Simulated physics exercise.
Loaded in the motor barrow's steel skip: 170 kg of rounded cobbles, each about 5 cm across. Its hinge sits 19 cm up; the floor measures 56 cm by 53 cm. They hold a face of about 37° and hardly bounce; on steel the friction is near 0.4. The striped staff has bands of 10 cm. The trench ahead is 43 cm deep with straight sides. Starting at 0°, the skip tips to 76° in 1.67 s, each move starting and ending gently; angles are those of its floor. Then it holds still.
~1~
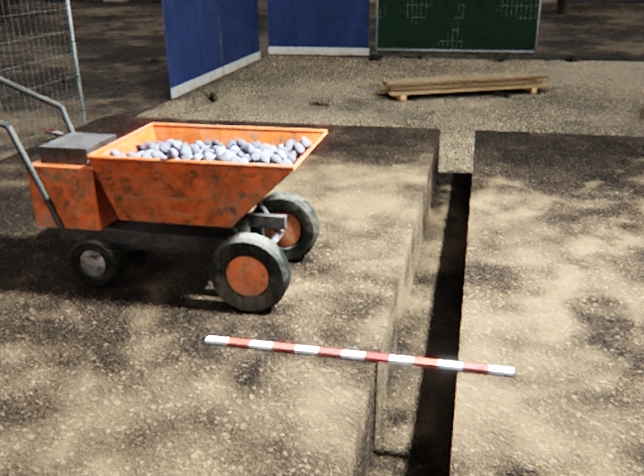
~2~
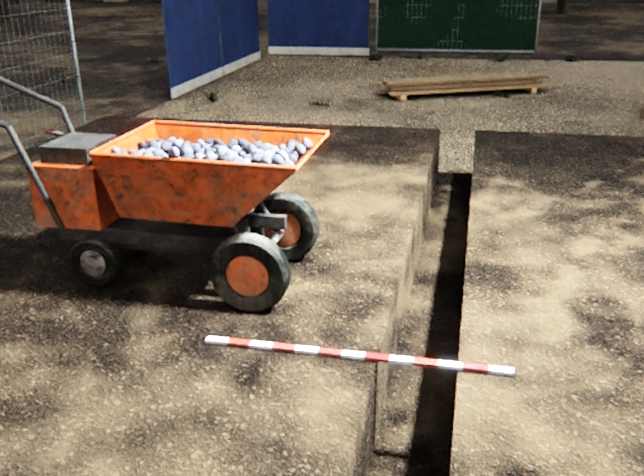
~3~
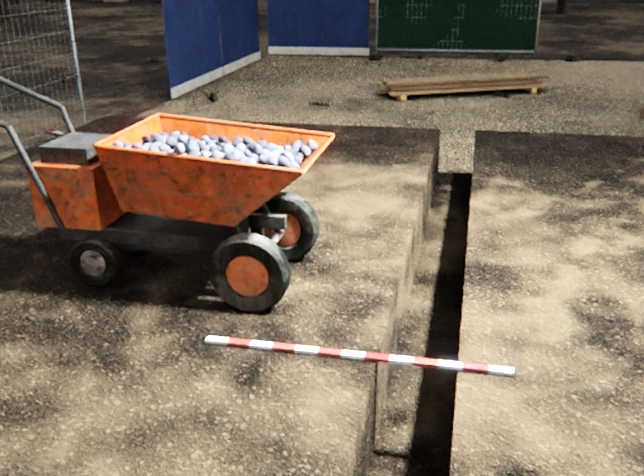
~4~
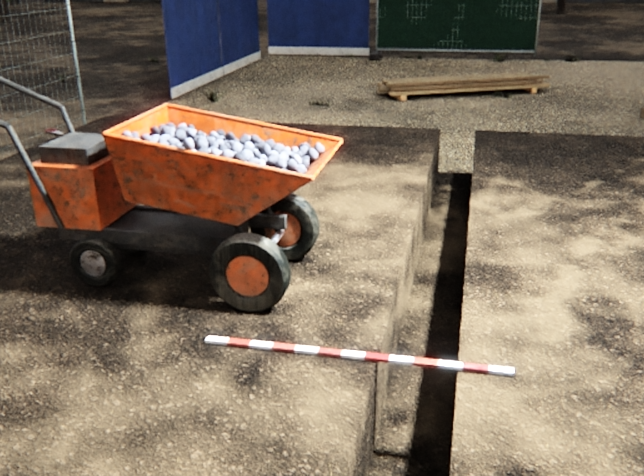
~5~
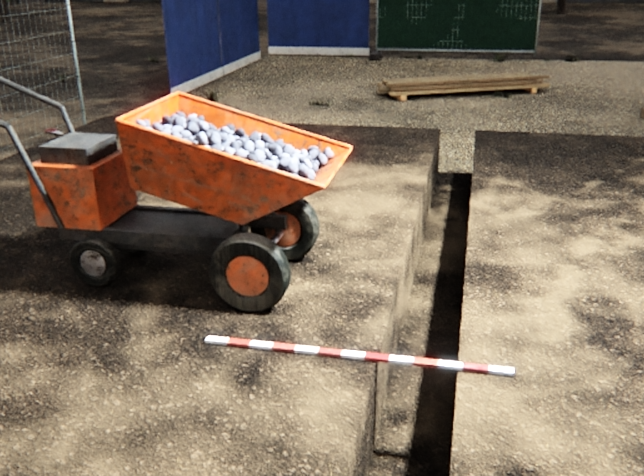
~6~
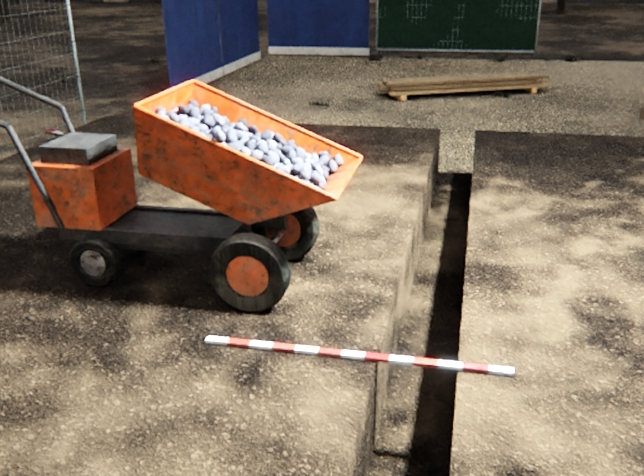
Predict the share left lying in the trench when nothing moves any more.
About 100 per cent.
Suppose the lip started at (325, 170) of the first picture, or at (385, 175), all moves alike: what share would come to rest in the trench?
Near 85 per cent from the first place, 5 from the second.
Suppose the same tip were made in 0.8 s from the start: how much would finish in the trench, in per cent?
In that case some 95 per cent.
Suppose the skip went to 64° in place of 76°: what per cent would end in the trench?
In that case some 100 per cent.
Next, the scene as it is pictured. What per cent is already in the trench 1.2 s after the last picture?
About 75 per cent by then.
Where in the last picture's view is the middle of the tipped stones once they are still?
Near (428, 351).
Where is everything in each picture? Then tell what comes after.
In the first frame, the skip is at 0°, its lip at (294, 168); the top of the load is at (208, 148).
In the second frame, the skip is at 1°, its lip at (296, 169); the top of the load is at (195, 146).
In the third frame, the skip is at 4°, its lip at (303, 172); the top of the load is at (187, 141).
In the fourth frame, the skip is at 9°, its lip at (313, 179); the top of the load is at (177, 133).
In the fifth frame, lip at (324, 187), floor tilted 15°, highest stones at (183, 124).
In the sixth frame, the skip is at 22°, its lip at (336, 199); the top of the load is at (191, 112).
Then, 0.6 s after the last picture the floor is at 64°, 98 % in the skip, 1 % short of the trench, 1 % in the trench; the foremost stones are at (400, 271).
Then, 1.2 s after the last picture the floor is at 76°, 26 % in the skip, 1 % short of the trench, 73 % in the trench; the foremost stones are at (466, 331).
Then, 1.5 s after the last picture the floor is at 76°, 4 % in the skip, 1 % short of the trench, 95 % in the trench; the foremost stones are at (477, 332).
Then, 3.5 s after the last picture the floor is at 76°, 0 % in the skip, 100 % in the trench; the foremost stones are at (483, 342).
